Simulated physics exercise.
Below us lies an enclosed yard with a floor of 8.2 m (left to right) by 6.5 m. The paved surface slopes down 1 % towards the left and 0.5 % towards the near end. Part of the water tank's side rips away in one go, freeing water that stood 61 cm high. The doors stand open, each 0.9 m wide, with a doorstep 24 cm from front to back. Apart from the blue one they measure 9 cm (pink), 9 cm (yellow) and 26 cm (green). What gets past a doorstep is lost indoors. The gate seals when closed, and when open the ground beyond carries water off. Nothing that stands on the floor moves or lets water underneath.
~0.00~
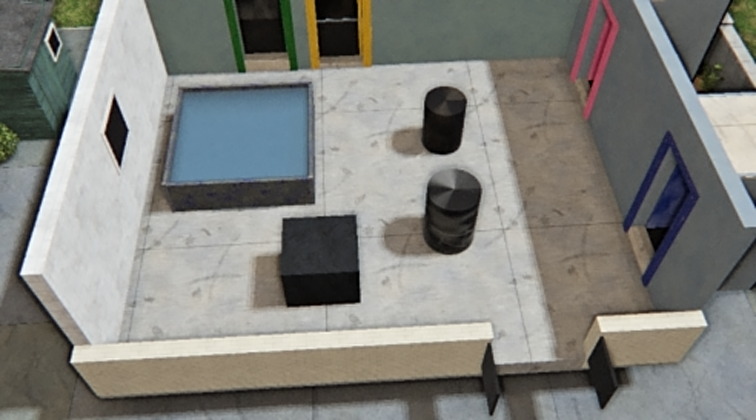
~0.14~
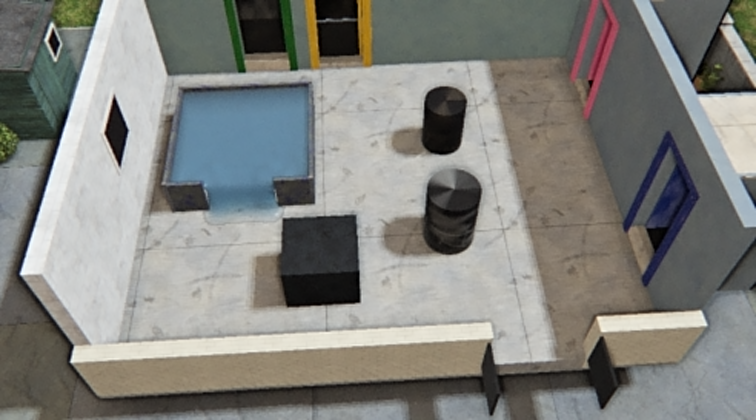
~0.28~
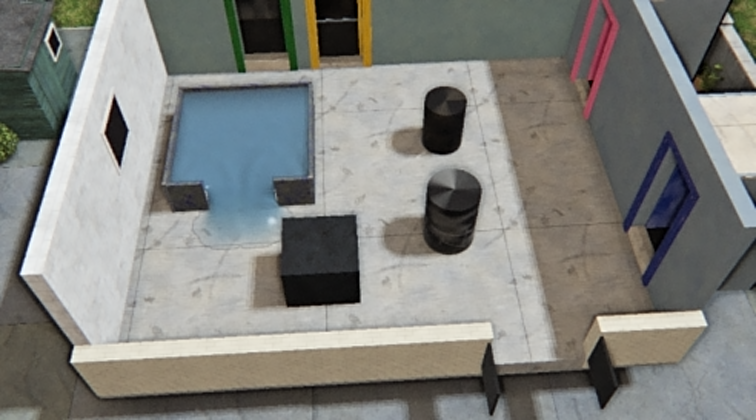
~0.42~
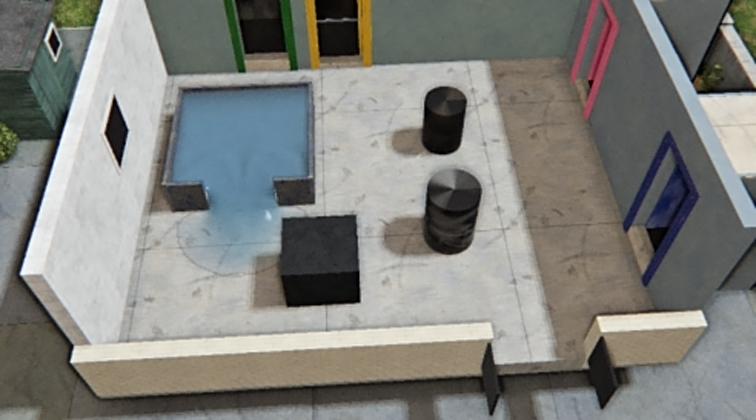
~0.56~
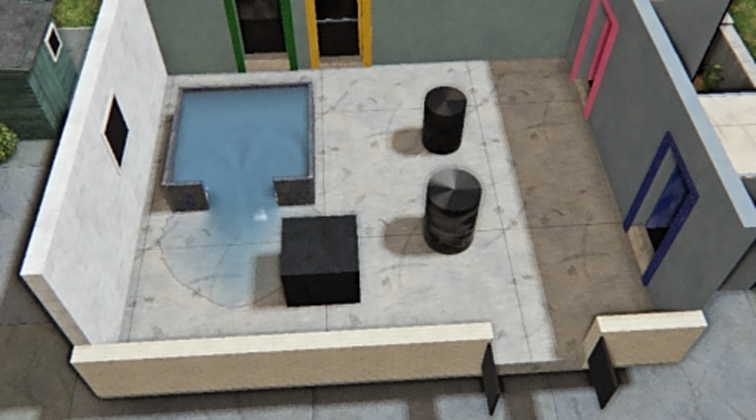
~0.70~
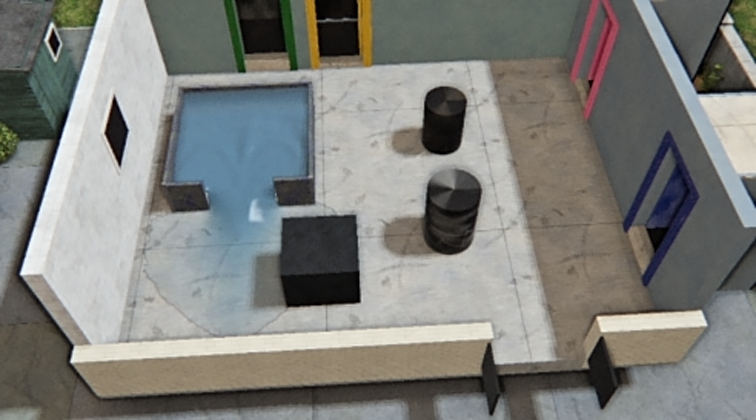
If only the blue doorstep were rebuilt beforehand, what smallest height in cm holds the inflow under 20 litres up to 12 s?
About 7 cm.
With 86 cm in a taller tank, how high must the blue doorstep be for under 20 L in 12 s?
Some 14.0 cm.
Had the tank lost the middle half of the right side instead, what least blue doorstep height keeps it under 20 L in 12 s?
Then roughly 10.5 cm.
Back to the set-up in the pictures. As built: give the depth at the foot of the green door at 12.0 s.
About 4.0 cm.
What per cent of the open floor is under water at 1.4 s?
Some 20 per cent of it.
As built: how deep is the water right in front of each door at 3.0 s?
In cm: Pink 0, blue 0, yellow 0, green 0.
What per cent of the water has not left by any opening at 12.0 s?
Roughly 96 in a hundred.
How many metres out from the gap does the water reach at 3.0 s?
About 5.4 m.
After 1.4 s water covers 20 % of the floor, deepest (38 cm) near (237, 211); it has not reached the blue door.
After 3.0 s water covers 30 % of the floor, deepest (38 cm) near (250, 364); it has not reached the blue door.
After 12.0 s water covers 100 % of the floor, deepest (14 cm) near (114, 373); 6 cm at the blue door, 0 litres in over its 18 cm doorstep.
At the blue door as built, the water arrived by 4.7 s and peaked near 13 cm at 6.0 s.
With a doorstep of 6 cm, 35 litres would have come in within the 12 s; with 8 cm, 12 litres. So under 20 litres takes about 7 cm.
